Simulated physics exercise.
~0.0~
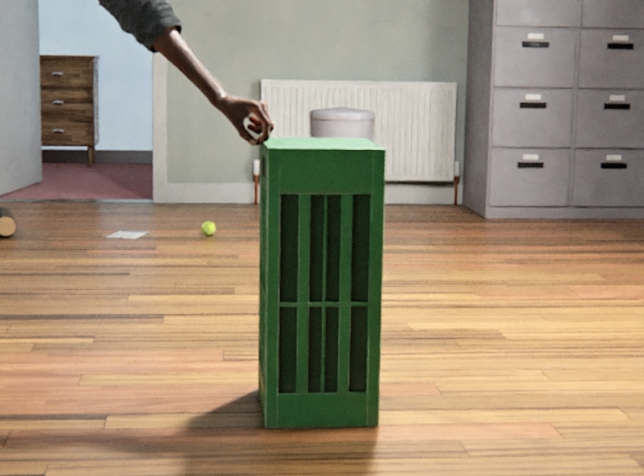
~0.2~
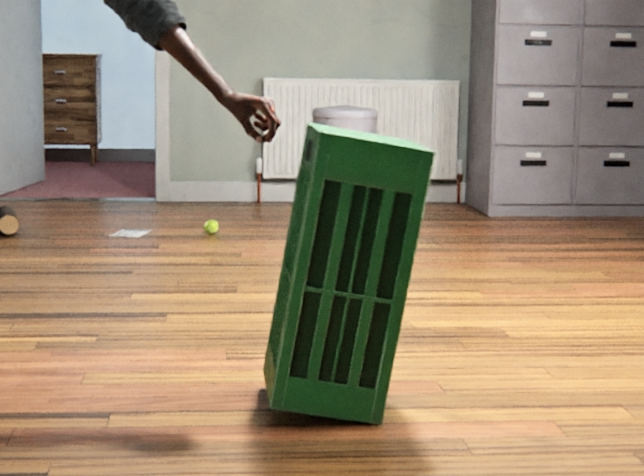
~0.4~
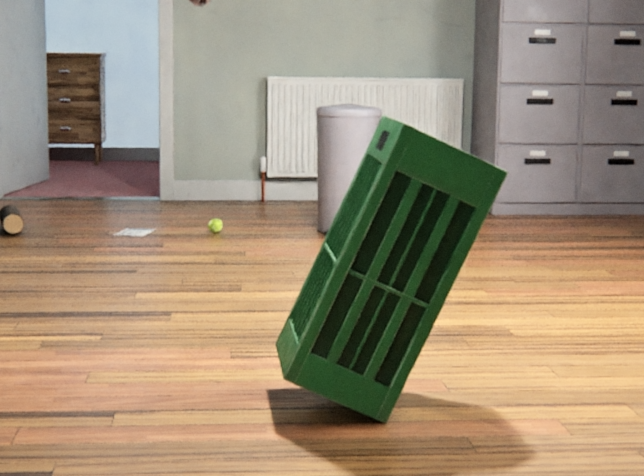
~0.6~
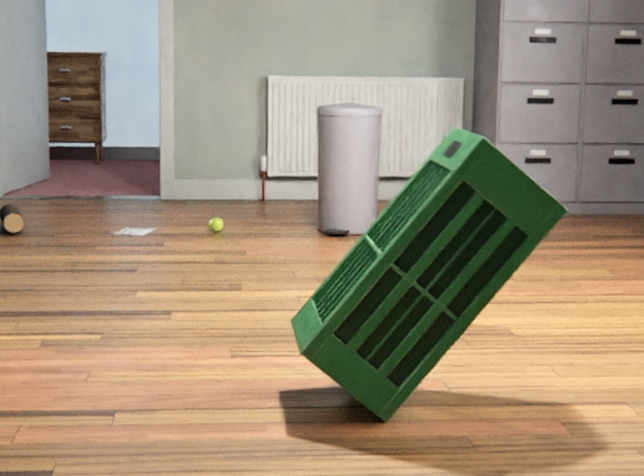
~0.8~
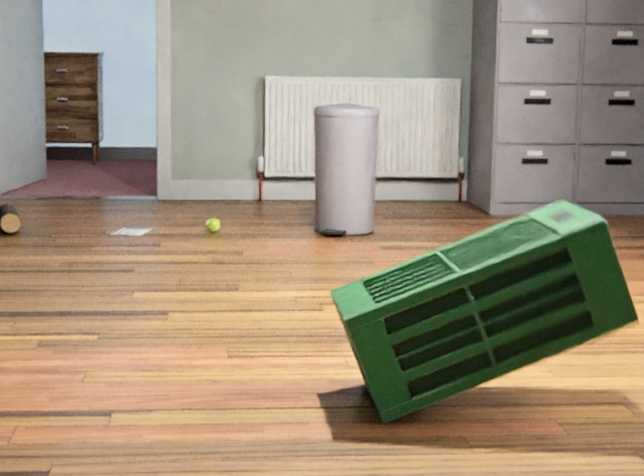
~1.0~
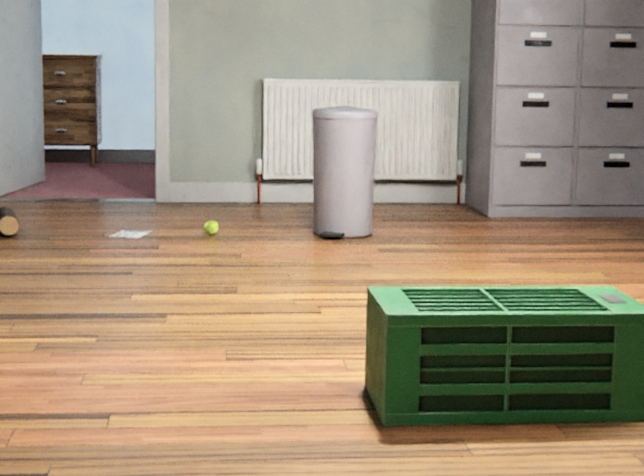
The video shows a tall green crate standing on a wooden floor as a hand at its top lets go and draws back. The crate tilts to the right, leans further and further, and topples over, ending up lying on its side.
